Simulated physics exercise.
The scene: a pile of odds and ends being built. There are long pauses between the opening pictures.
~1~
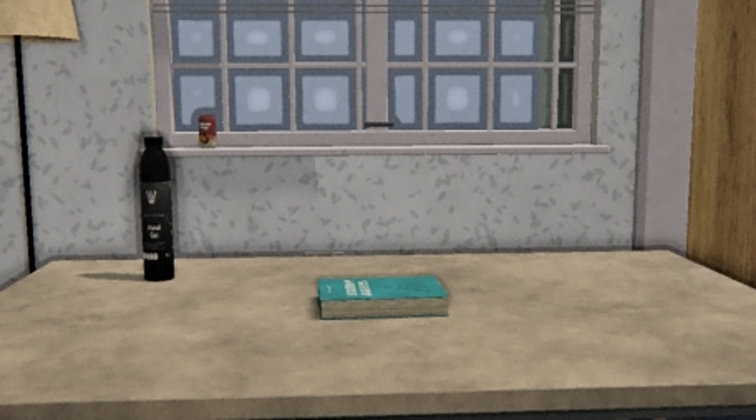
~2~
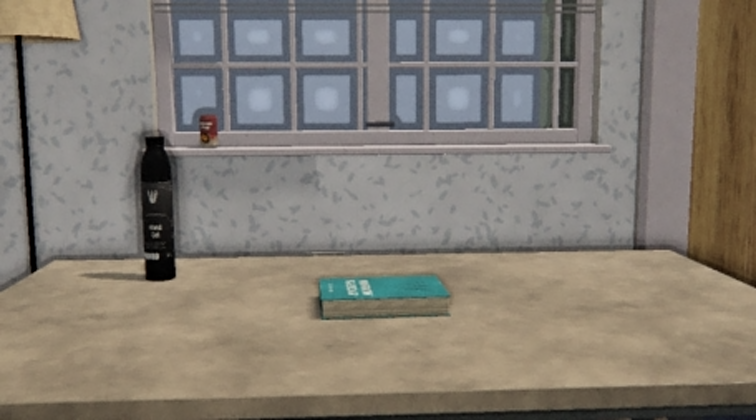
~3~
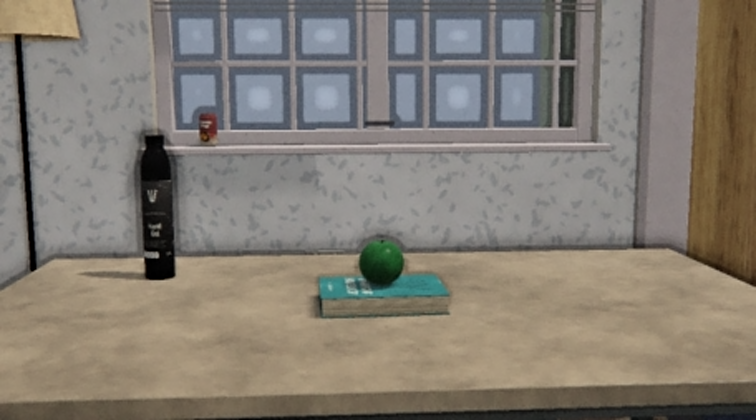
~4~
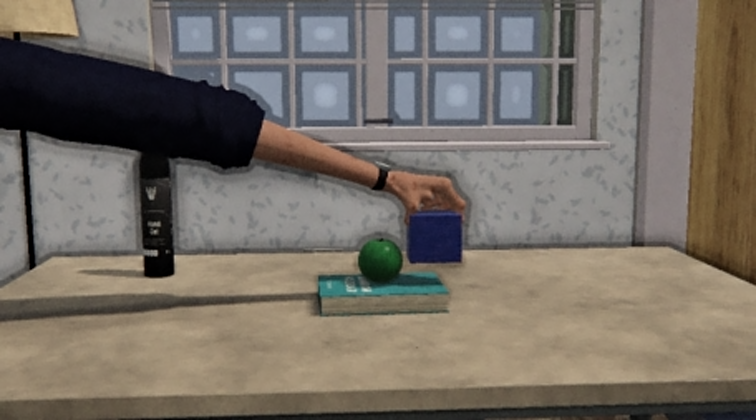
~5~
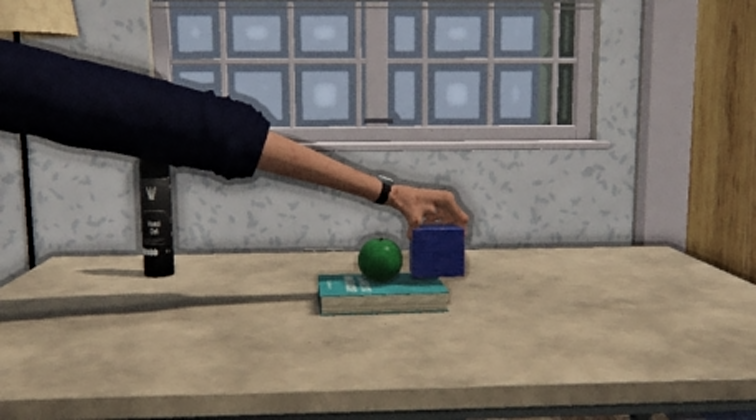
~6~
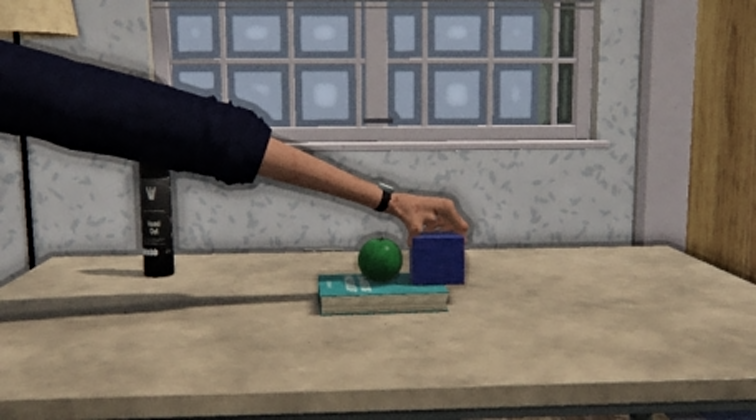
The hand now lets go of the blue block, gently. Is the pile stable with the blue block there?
Outcome: The pile keeps its balance.
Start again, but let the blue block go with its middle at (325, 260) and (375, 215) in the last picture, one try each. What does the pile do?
First try: It keeps its balance; second try: It comes apart.
Then, 0.60 s after the last picture, nothing has stirred.
Then, 1.60 s after the last picture, blue block resting near (437, 258).
At rest, all 4 in place. Seen from the same camera at the end, blue block near (437, 258). The pile stays up.
